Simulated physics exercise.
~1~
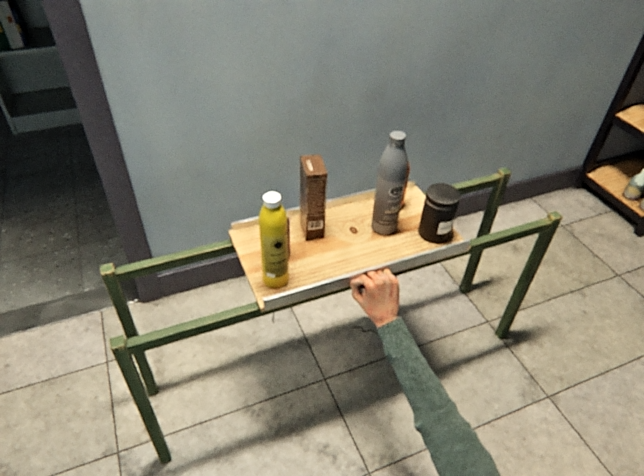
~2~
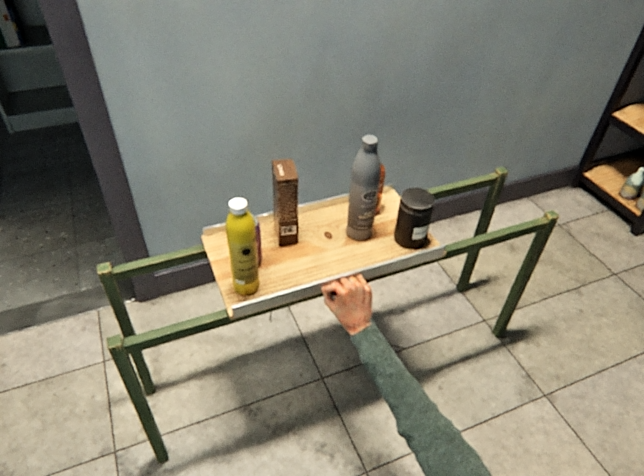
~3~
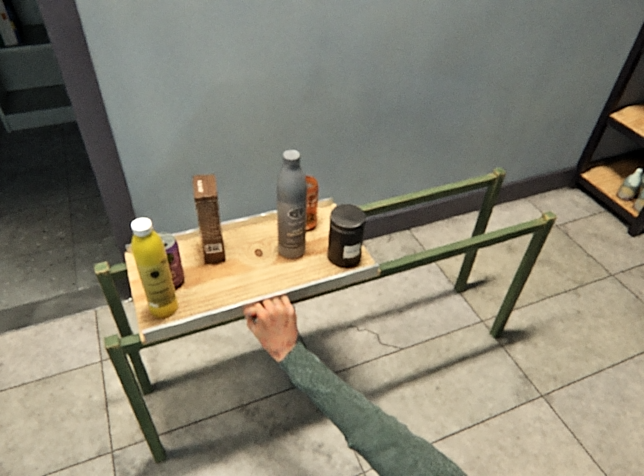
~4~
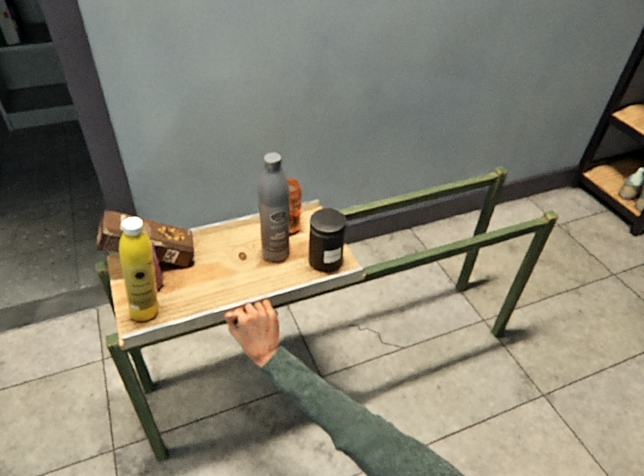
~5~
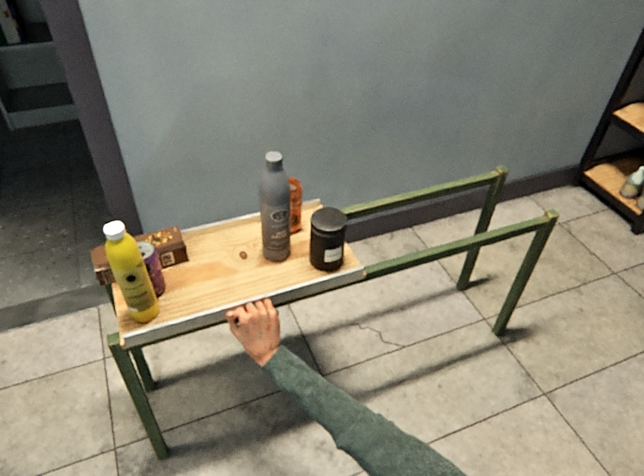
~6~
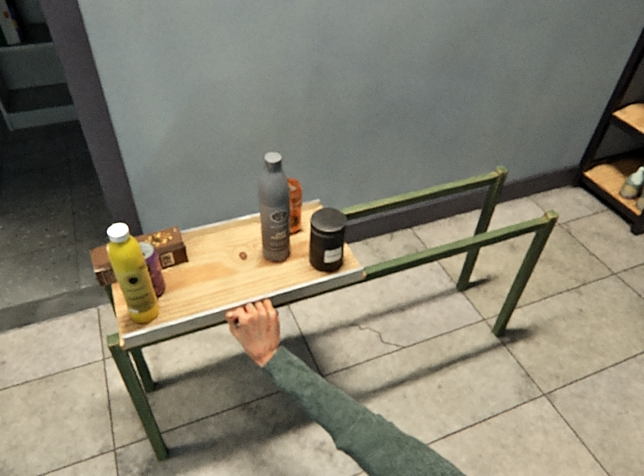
In a room with a grey wall and a tiled floor, seen from above and in front, a wooden tray sits across a green metal frame. On it stand a yellow bottle at the left, a tall brown carton, a grey bottle and a black jar at the right, with an orange container and a purple can partly hidden behind the bottles. A green-sleeved hand slides the tray left to the frame's end, where it stops. The brown carton topples leftward and settles on its side behind the yellow bottle, which rocks slightly. The grey bottle and the others remain standing.
